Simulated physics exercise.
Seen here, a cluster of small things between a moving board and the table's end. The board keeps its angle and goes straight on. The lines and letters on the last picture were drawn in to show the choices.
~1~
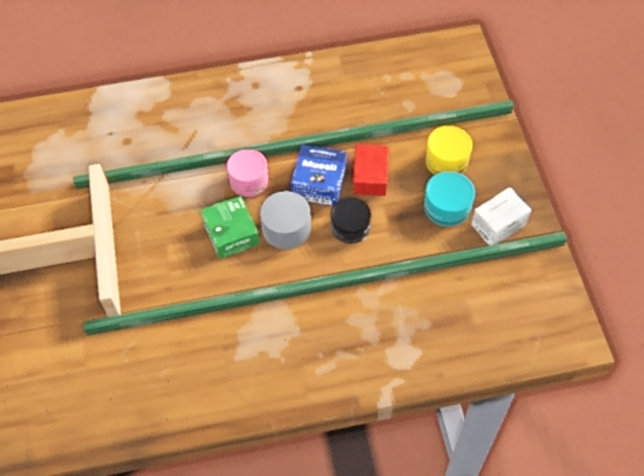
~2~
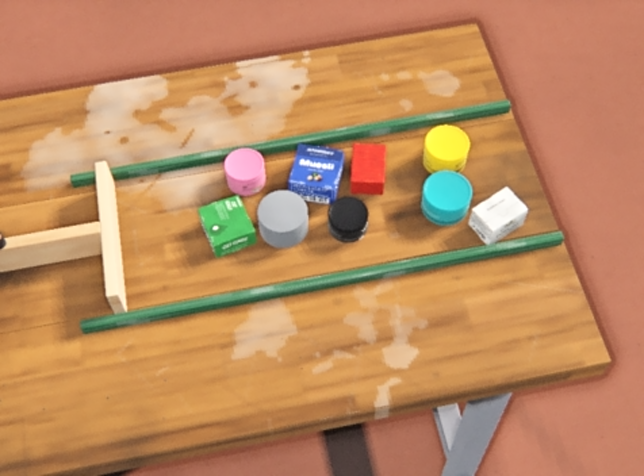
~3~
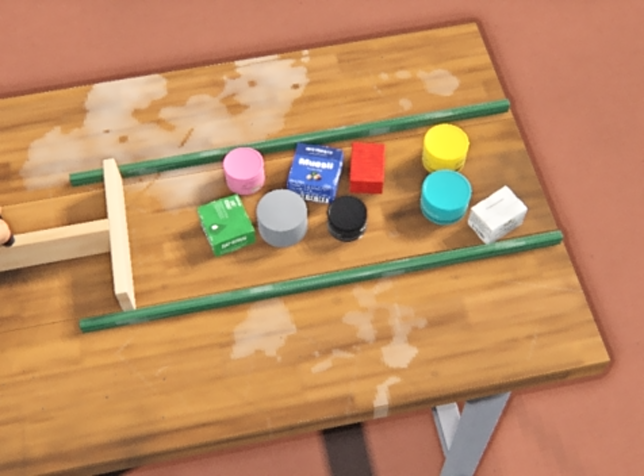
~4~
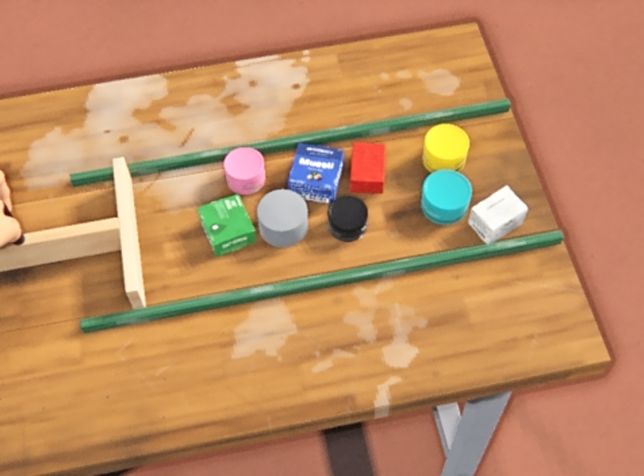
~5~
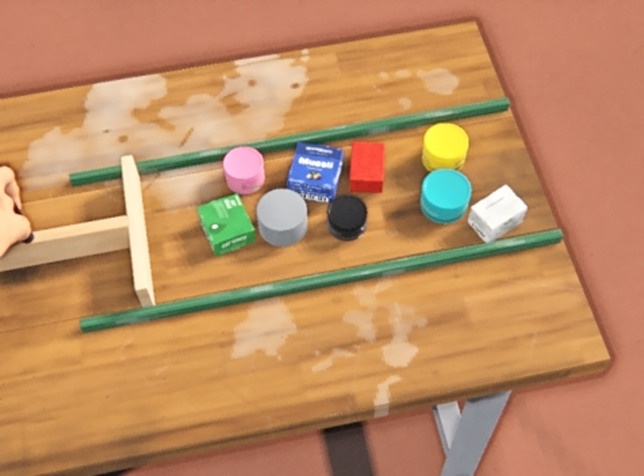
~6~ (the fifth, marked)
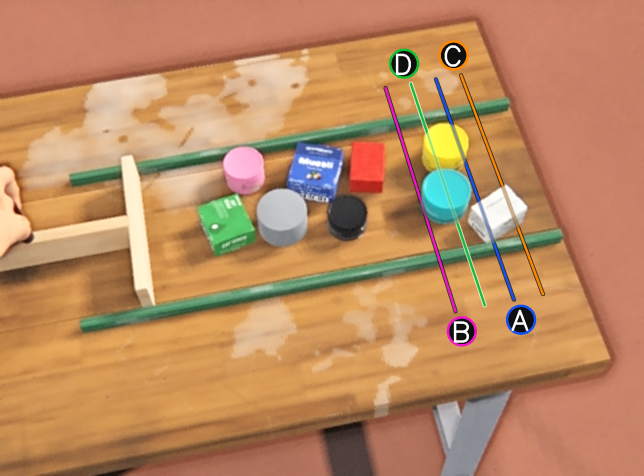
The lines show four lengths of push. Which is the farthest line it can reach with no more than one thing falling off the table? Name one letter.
Line B.
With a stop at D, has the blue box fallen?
By then, no.
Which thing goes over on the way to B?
The yellow tub.
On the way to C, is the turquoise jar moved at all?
Yes.
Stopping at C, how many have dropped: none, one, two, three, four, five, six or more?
By then, six or more.
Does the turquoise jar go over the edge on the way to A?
Yes.
On the marked copy, A at (472, 181); B at (418, 191); C at (499, 176); D at (445, 186).
Taking B. A third of the way, board (237, 201); pink tub (256, 170); black tub (360, 218).
Two thirds of the way, board (338, 183); yellow tub (477, 153); turquoise jar (462, 197).
When it is over, board (415, 169); yellow tub over the edge; turquoise jar (537, 183); one fallen.
As for the rest, A drops four; C drops six; D drops three.
